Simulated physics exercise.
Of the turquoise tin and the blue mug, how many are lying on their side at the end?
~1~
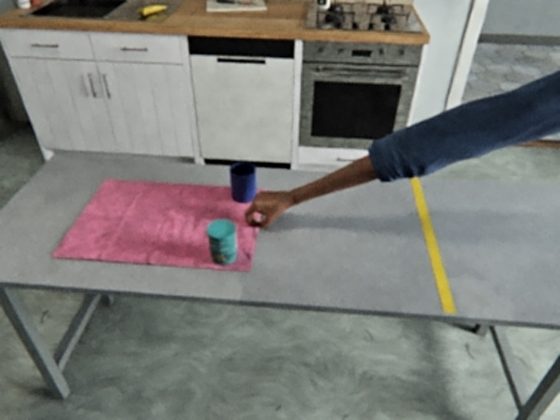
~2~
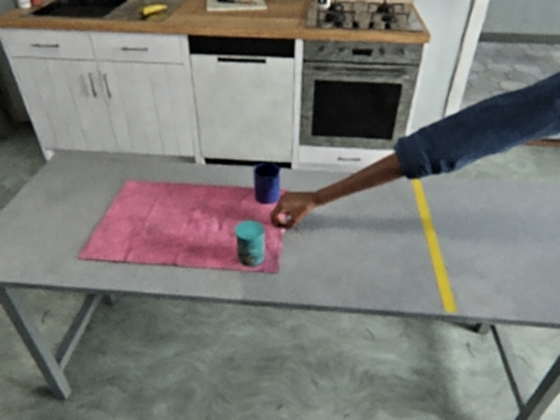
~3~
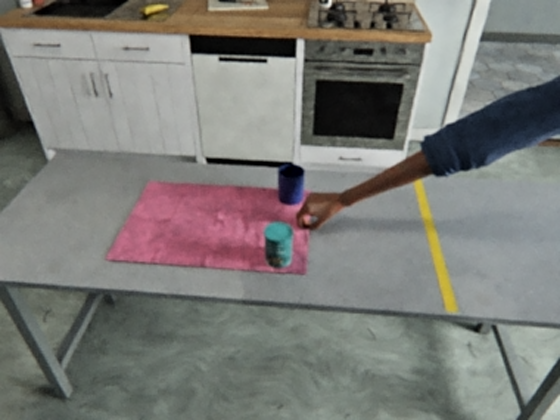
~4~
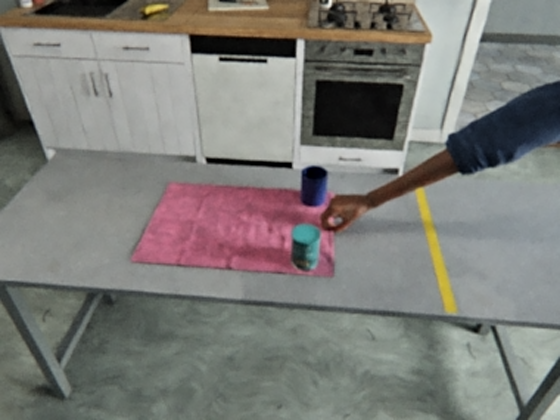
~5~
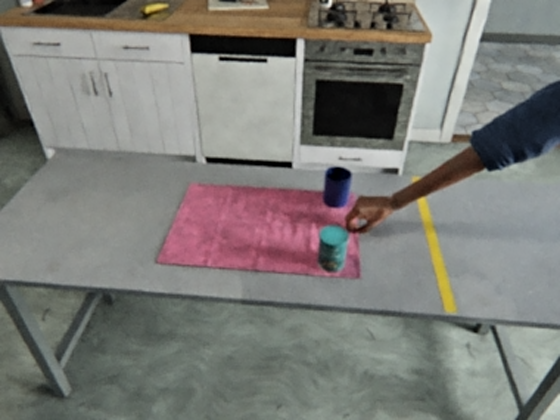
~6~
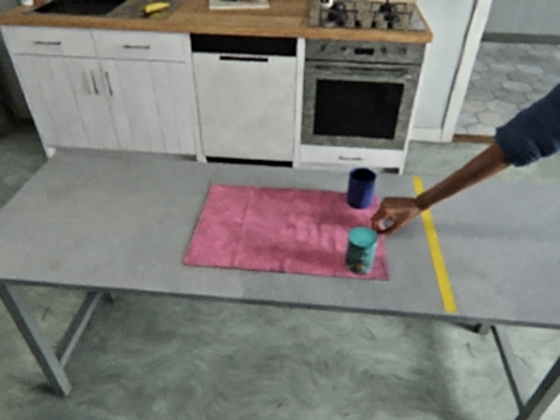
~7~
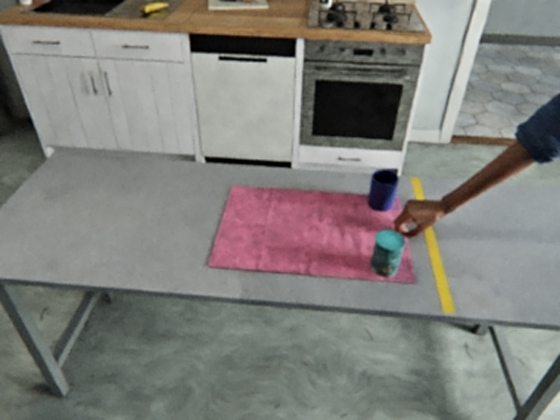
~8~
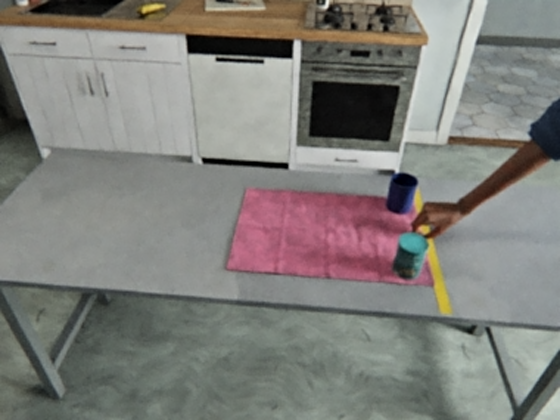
None of them are. The turquoise tin and the blue mug are both still upright on the pink cloth.
